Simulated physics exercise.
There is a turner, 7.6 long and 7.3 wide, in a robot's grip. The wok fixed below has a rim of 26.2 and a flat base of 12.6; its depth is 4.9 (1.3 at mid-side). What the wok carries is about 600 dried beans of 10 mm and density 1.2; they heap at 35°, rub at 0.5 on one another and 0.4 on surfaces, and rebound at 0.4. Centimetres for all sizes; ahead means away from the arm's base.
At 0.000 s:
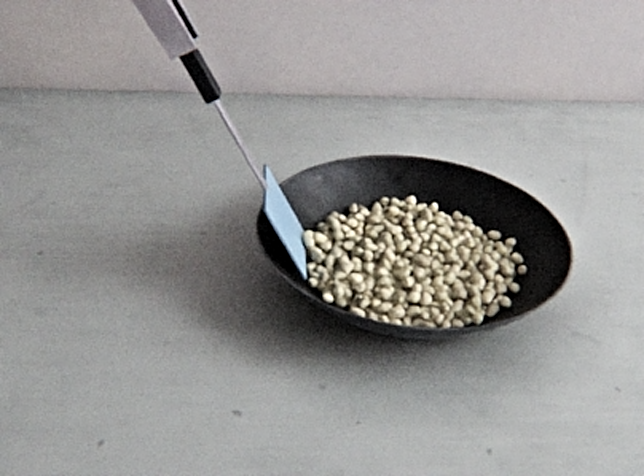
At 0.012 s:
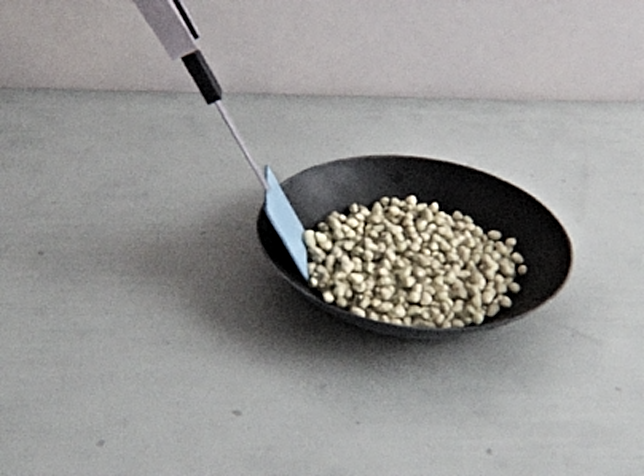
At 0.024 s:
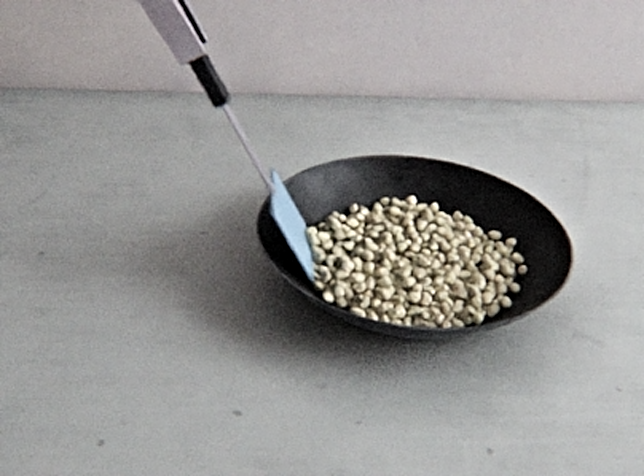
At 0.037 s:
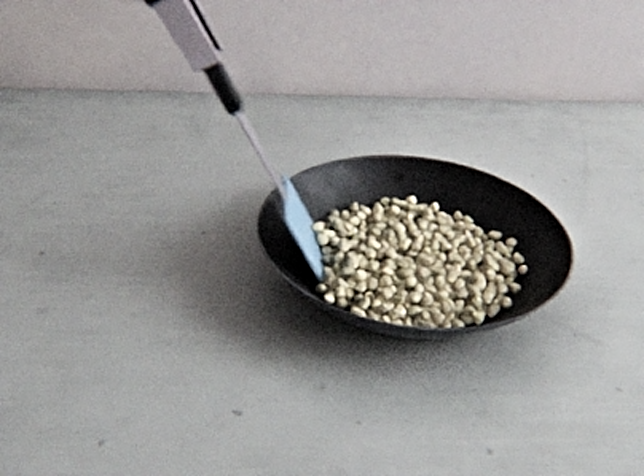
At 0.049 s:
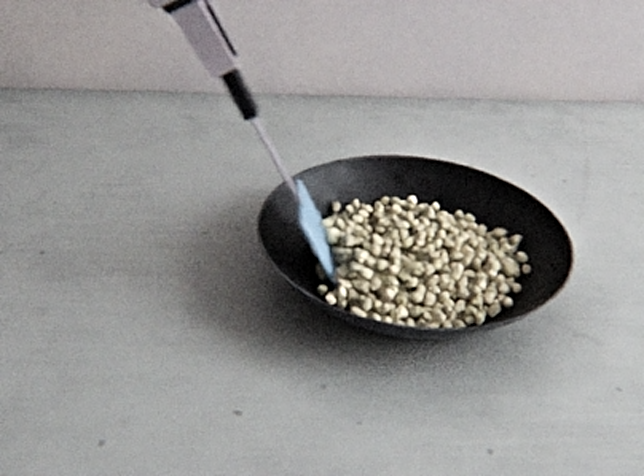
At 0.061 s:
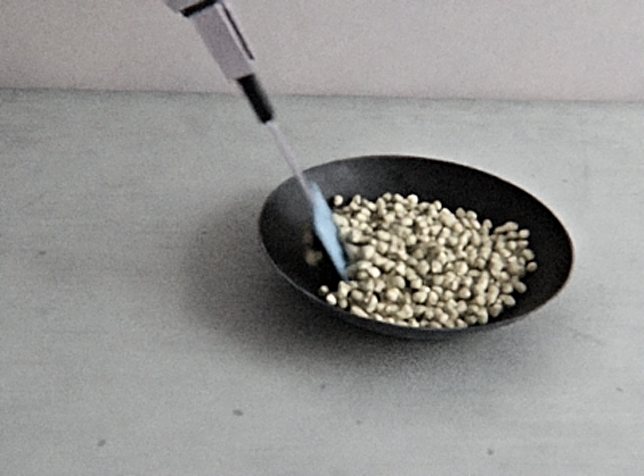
A pale blue turner on a mechanical arm rests against the left inside of a black wok holding a heap of pale, bean-like pieces. It then slides a short way right into the heap, nudging the pieces slightly rightward, while a few show on its left side.
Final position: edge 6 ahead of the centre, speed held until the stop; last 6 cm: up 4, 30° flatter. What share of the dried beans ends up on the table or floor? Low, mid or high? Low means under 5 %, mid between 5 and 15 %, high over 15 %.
Mid.
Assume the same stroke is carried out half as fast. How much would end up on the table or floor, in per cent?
Around 0 per cent would finish on the table or floor.
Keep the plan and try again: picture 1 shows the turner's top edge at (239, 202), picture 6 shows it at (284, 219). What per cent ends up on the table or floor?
5 %.
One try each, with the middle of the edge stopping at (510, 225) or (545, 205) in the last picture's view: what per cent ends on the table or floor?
Estimates, in order: 20 % and 35 %.
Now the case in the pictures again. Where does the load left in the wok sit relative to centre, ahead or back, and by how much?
Forward offset: Roughly 4.5 cm.
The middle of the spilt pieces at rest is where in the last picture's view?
Near (634, 277) in the last picture.
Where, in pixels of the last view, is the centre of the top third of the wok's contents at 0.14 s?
Centre: Roughly (478, 243) in the last picture.
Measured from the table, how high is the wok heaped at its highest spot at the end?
Some 6.0 cm above the table.
By 0.10 s, sloping 63°, highest piece 8 above the table; 605 in the wok.
By 0.14 s, sloping 52°, highest piece 11 above the table; 601 in the wok, 4 on the blade or in flight.
By 0.36 s, sloping 33°, highest piece 6 above the table; 554 in the wok, 43 on the table or floor, 8 on the blade or in flight.
By 1.41 s, sloping 33°, highest piece 6 above the table; 554 in the wok, 51 on the table or floor.
Final count, 554 in the wok, 51 on the table or floor. That is 8 % on the table or floor.
